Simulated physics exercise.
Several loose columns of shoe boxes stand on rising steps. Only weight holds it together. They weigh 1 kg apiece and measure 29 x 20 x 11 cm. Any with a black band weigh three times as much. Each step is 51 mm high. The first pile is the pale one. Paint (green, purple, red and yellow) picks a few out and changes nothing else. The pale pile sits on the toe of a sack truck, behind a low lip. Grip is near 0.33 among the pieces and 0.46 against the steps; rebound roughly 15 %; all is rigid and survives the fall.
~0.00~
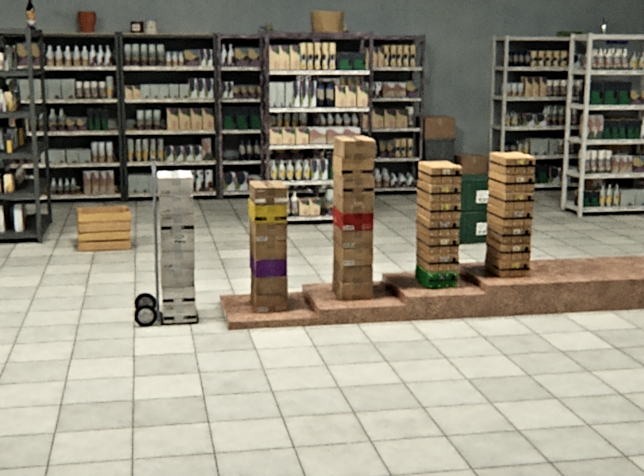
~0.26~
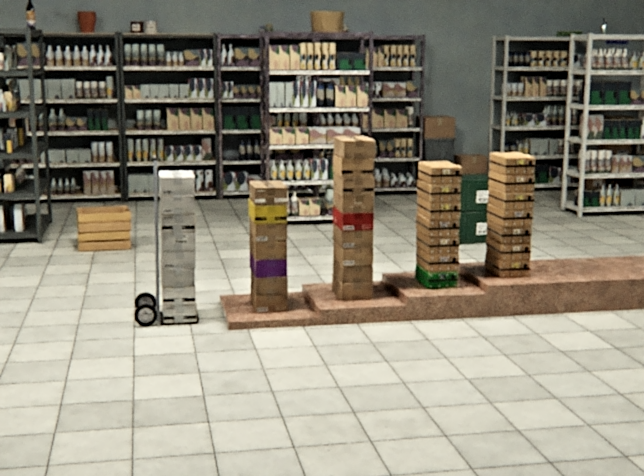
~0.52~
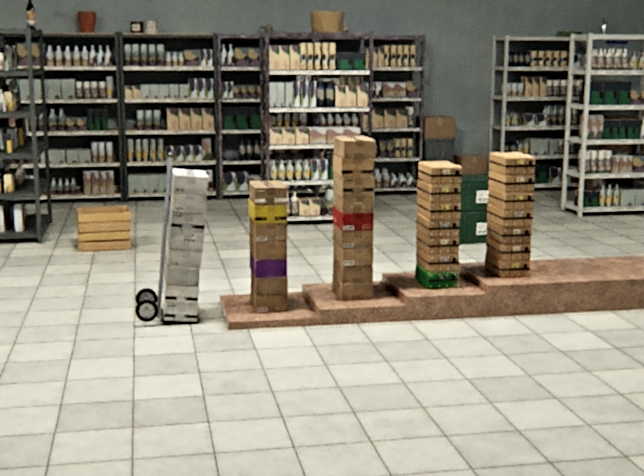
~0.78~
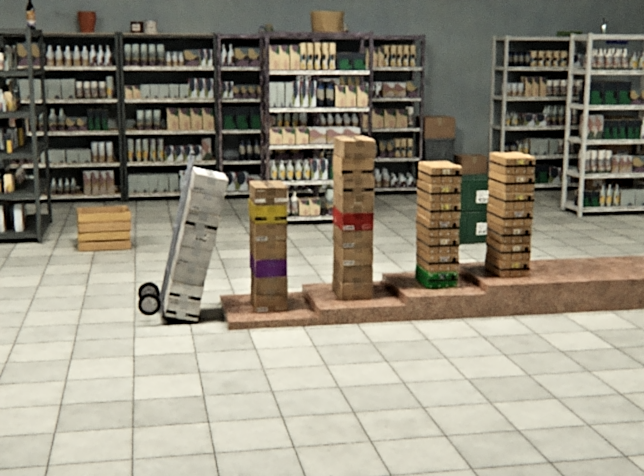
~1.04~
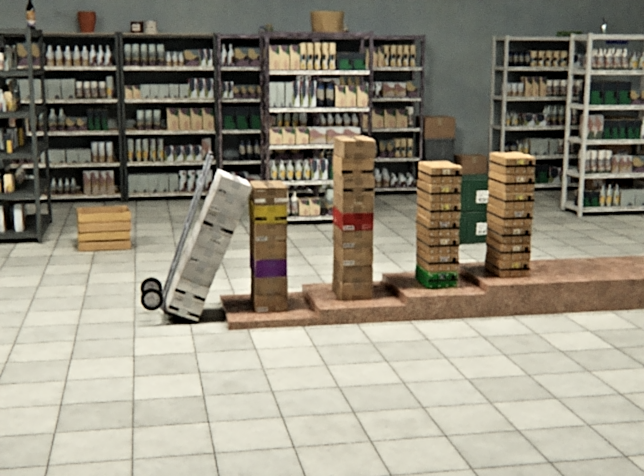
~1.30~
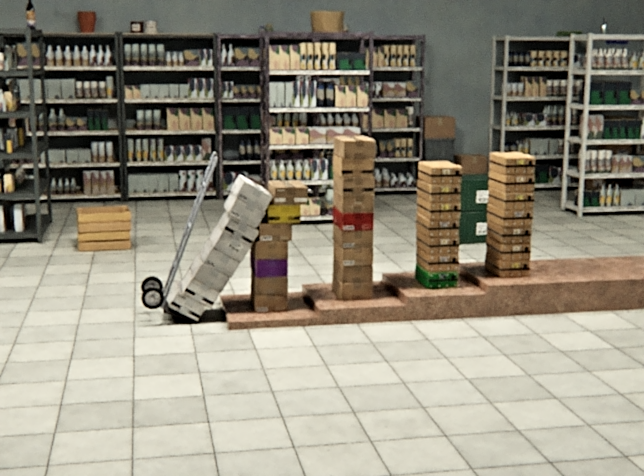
In a storeroom, a hand truck tilts right and its pale stack leans into neighboring boxes.
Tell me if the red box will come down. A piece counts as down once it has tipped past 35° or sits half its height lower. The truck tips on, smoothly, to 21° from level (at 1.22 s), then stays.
In the end the red box falls.
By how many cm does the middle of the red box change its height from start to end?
About 22 cm lower.
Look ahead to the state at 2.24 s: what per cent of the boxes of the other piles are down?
By then 20 per cent.
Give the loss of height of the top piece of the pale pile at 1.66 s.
Some 15 cm lower.
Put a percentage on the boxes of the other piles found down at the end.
About 85 per cent.
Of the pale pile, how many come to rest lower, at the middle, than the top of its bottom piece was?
The count is 2.
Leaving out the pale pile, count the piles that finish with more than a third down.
The count is 4.
After 1.66 s, 8 of the pale pile down; none of the 30 other boxes down, 8 disturbed; red box unmoved; purple box leaning 18°.
After 2.24 s, 7 of the pale pile down; 6 of the 30 other boxes down; red box leaning 15°; purple box leaning 48°, 11 cm lower.
After 3.82 s, 7 of the pale pile down; 17 of the 30 other boxes down; red box leaning 33°, 19 cm lower; yellow box leaning 53°, 26 cm lower.
After 4.46 s, 7 of the pale pile down; 26 of the 30 other boxes down; red box leaning 51°, 22 cm lower; yellow box leaning 53°, 28 cm lower.
At rest (5.3 s), 7 of the pale pile down; 26 of the 30 other boxes down; red box leaning 49°, 22 cm lower; purple box leaning 50°, 11 cm lower; yellow box leaning 50°, 29 cm lower. As the last picture would show them, middles, red box near (427, 250), purple box near (314, 279).
